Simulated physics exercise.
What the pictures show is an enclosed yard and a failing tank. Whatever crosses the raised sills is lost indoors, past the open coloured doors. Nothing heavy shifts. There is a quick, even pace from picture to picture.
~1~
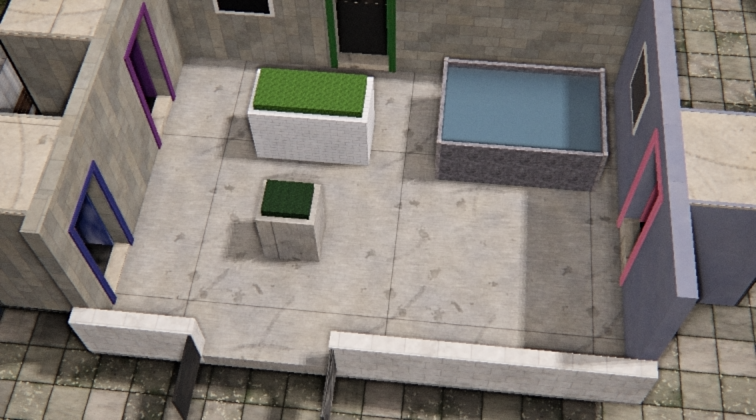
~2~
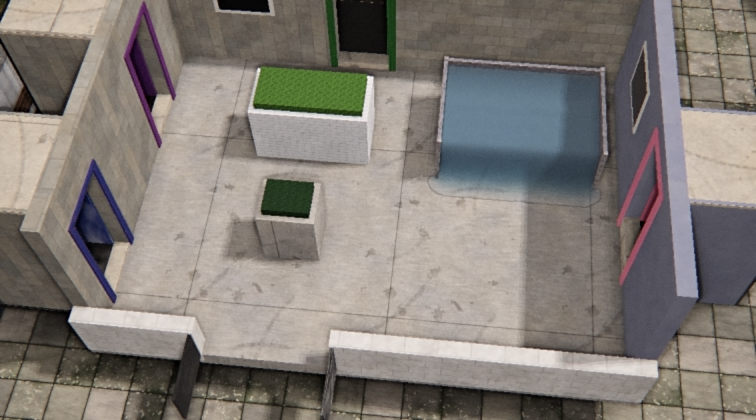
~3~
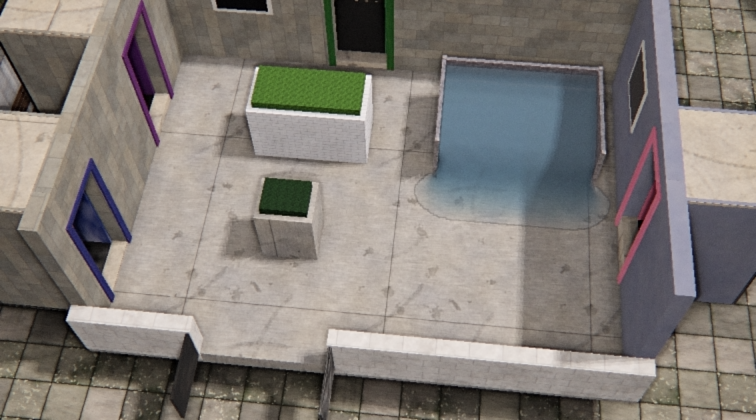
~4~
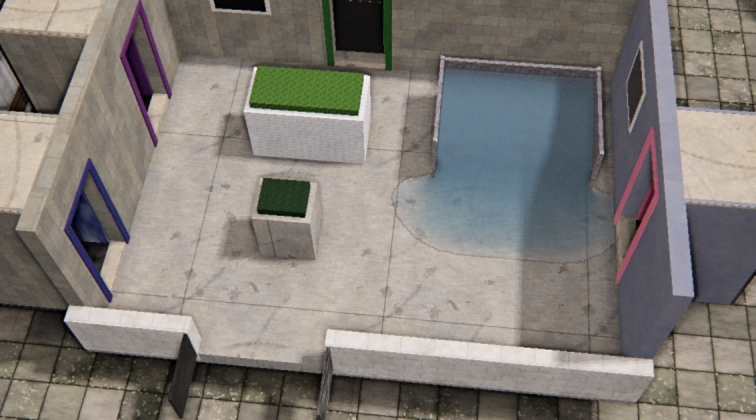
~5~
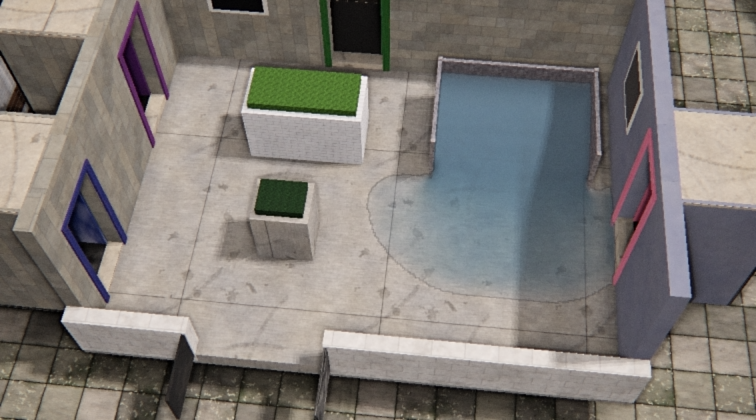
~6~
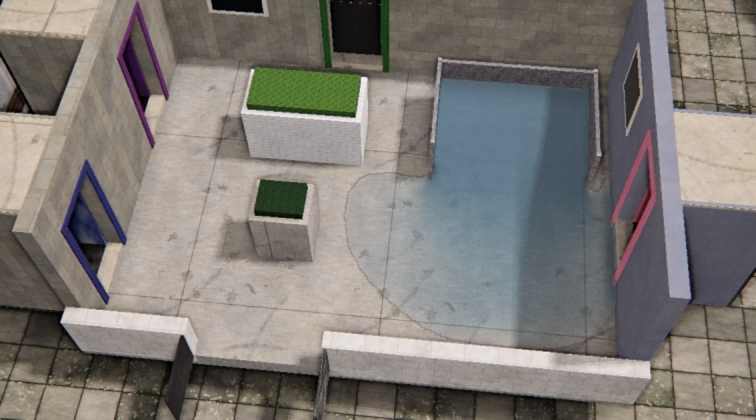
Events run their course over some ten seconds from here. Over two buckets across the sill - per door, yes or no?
Blue door yes, green door no, purple door no, pink door no.
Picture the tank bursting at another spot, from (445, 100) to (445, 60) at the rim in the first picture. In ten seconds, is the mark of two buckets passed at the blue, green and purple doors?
Going door by door: The blue door gets too much, the green door gets too much, and the purple door gets too much.
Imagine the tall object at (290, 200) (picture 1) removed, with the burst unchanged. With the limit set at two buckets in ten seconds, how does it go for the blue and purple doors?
Looking at it, blue door goes past it while purple door does not pass it.
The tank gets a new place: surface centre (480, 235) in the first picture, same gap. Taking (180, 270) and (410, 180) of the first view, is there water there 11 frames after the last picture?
Points in order: Inundated; bare.
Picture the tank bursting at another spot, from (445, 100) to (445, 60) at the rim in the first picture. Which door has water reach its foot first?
It's the green-painted one.
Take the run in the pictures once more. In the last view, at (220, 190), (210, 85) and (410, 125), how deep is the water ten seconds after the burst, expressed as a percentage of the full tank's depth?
Approx. values, in order: 8 %, 12 %, 10 %.
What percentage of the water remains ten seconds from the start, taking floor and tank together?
Roughly 76 per cent.
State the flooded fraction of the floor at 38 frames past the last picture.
Estimate: Some 85 in a hundred.
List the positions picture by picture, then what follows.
In the first picture, still water in the water tank at (522, 109).
In the second picture, the front is at (432, 181), out from the gap at (517, 171).
In the third picture, water pours out at (514, 171) and has run to (421, 195).
In the fourth picture, the front is at (402, 214), out from the gap at (512, 173).
In the fifth picture, water pours out at (510, 174) and has run to (382, 236).
In the sixth picture, the front is at (449, 332), out from the gap at (509, 176).
A moment on, water covers 40 % of the floor; the blue door not reached, the green door not reached, the purple door not reached, the pink door wet at the sill, nothing in.
Next, water covers 45 % of the floor; the blue door not reached, the green door not reached, the purple door not reached, the pink door wet at the sill, nothing in.
Then, water covers 60 % of the floor; the blue door under two buckets in, the green door not reached, the purple door not reached, the pink door wet at the sill, nothing in.
Later, water covers 85 % of the floor; the blue door far over two buckets in, the green door not reached, the purple door wet at the sill, nothing in, the pink door wet at the sill, nothing in.
In the end, water covers 100 % of the floor; the blue door far over two buckets in, the green door wet at the sill, nothing in, the purple door wet at the sill, nothing in, the pink door wet at the sill, nothing in.
